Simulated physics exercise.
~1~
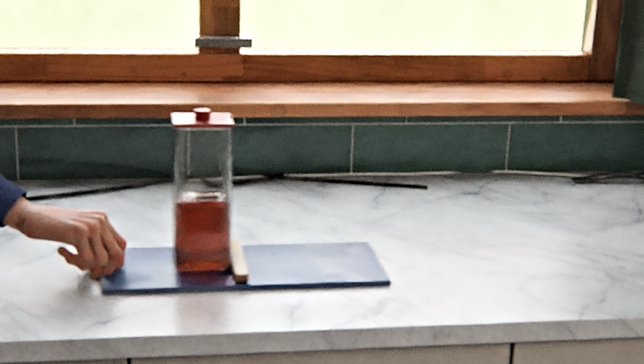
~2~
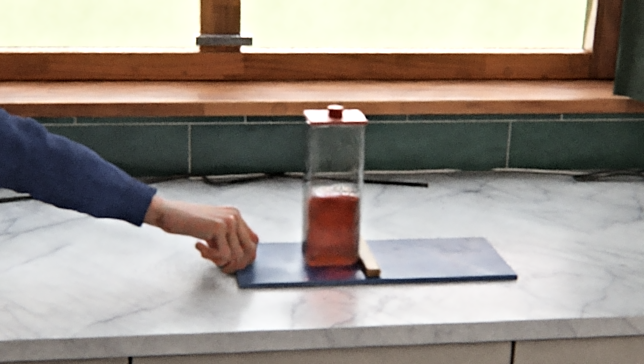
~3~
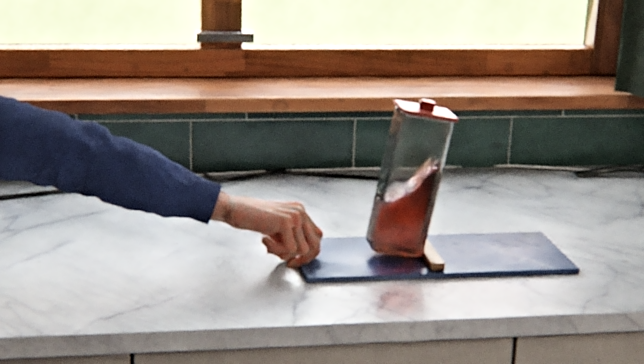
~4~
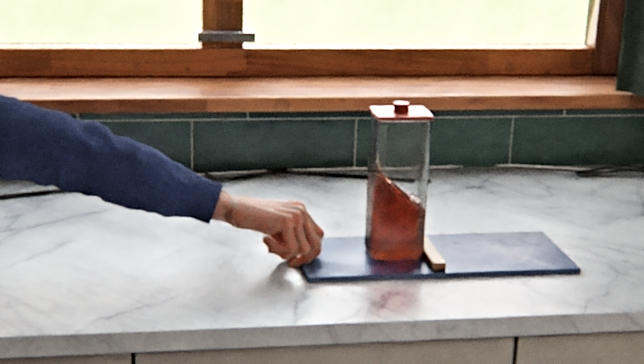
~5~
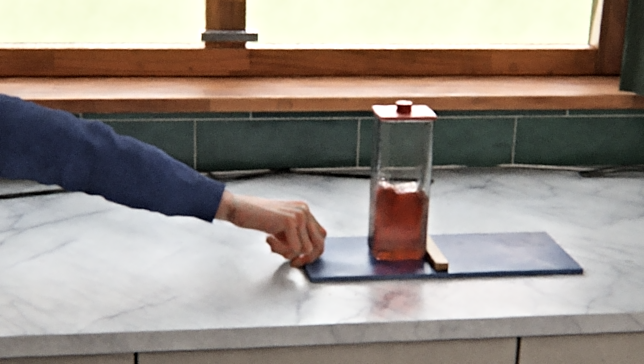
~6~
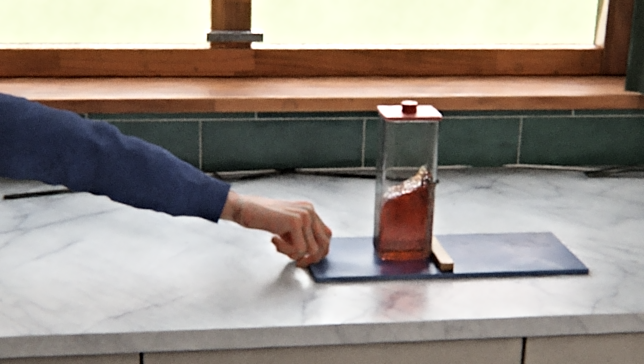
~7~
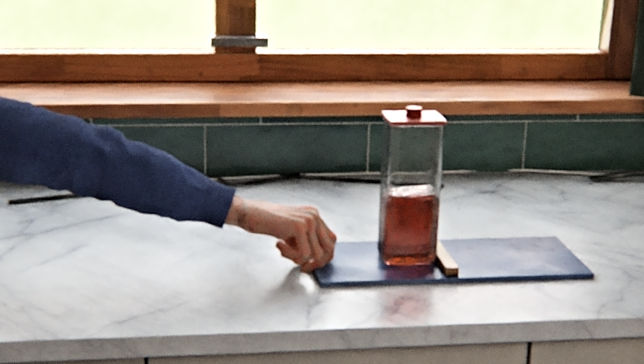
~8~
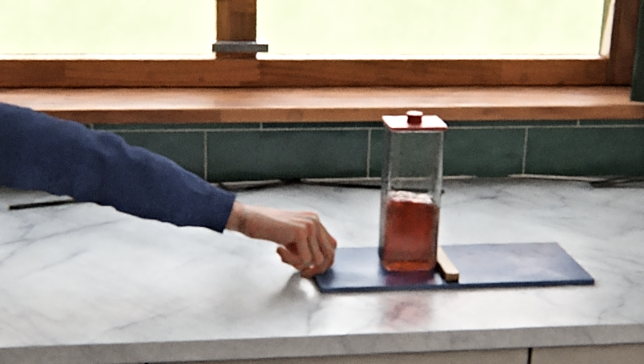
A clear, lidded canister partly filled with red liquid rode to the right on a blue board as a hand moved it across a marble counter, then tipped rightward against a small wooden strip, dropped back upright and stayed standing while the liquid sloshed and settled.
